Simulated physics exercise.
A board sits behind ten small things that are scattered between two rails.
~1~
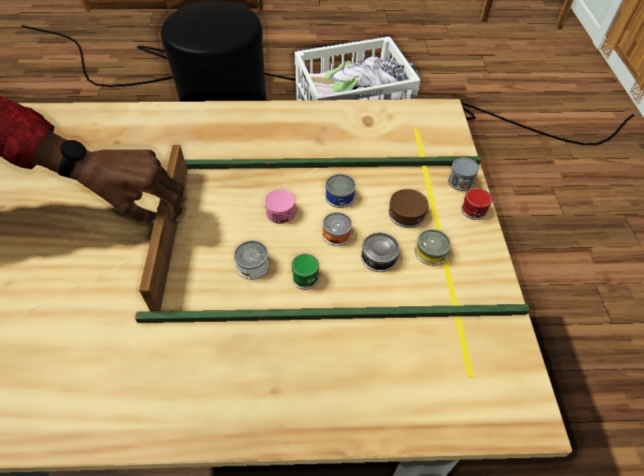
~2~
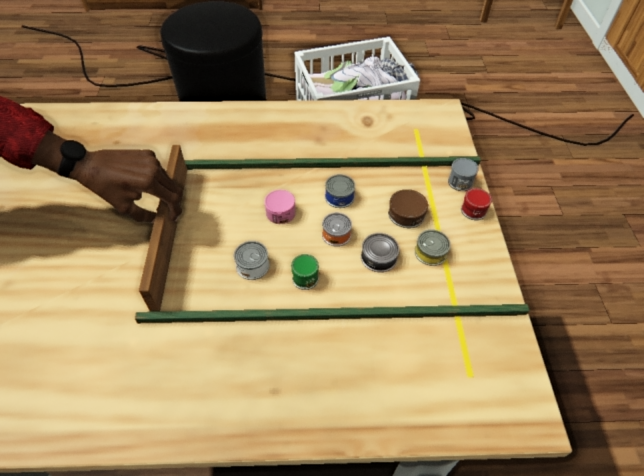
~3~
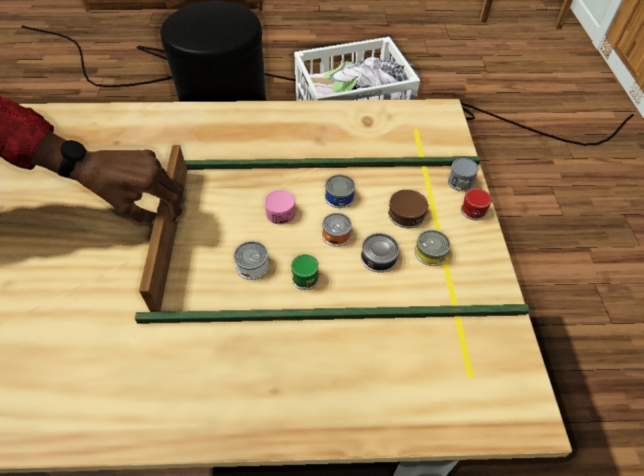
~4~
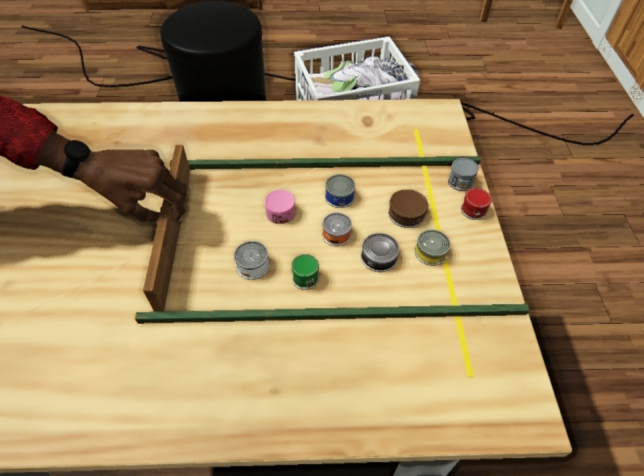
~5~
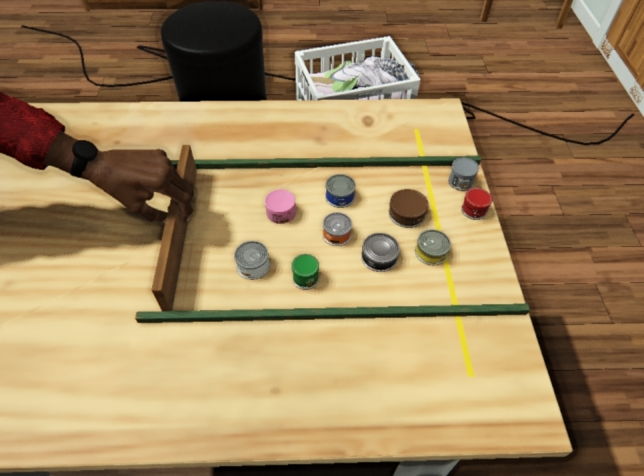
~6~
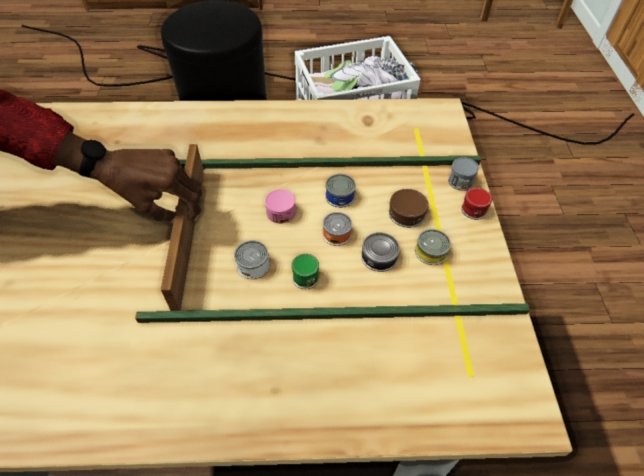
In the video, a hand holds a wooden board upright behind small round containers scattered between two green rails on a table, then slides it slightly to the right while the containers stay still.
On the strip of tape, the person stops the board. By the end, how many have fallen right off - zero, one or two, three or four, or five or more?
Most likely the sweep will knock off one or two.
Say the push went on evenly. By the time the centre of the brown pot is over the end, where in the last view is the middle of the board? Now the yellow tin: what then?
About (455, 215), and about (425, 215) for the other.
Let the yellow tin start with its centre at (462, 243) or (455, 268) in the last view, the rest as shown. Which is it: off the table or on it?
Order of tries: Off, on.
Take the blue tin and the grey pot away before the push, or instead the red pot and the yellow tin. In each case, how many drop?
Fallen: 2 in the first try, 0 in the other.
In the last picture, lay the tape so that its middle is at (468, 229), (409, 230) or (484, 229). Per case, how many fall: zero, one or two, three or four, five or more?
Taking them in turn, five or more; none at all; five or more.
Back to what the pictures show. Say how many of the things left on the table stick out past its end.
The count is 1.
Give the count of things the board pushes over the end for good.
Result - number fallen: 2.
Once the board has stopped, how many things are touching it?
The count is 5.
A little later, none off yet; red pot at rest near (476, 204); grey pot at rest near (463, 174); yellow tin at rest near (433, 247).
Next, none off yet; red pot at rest near (476, 204); grey pot at rest near (463, 174); yellow tin shifted a little near (443, 246).
When it is over, the number that fall off is one or two; down, yellow tin and red pot.
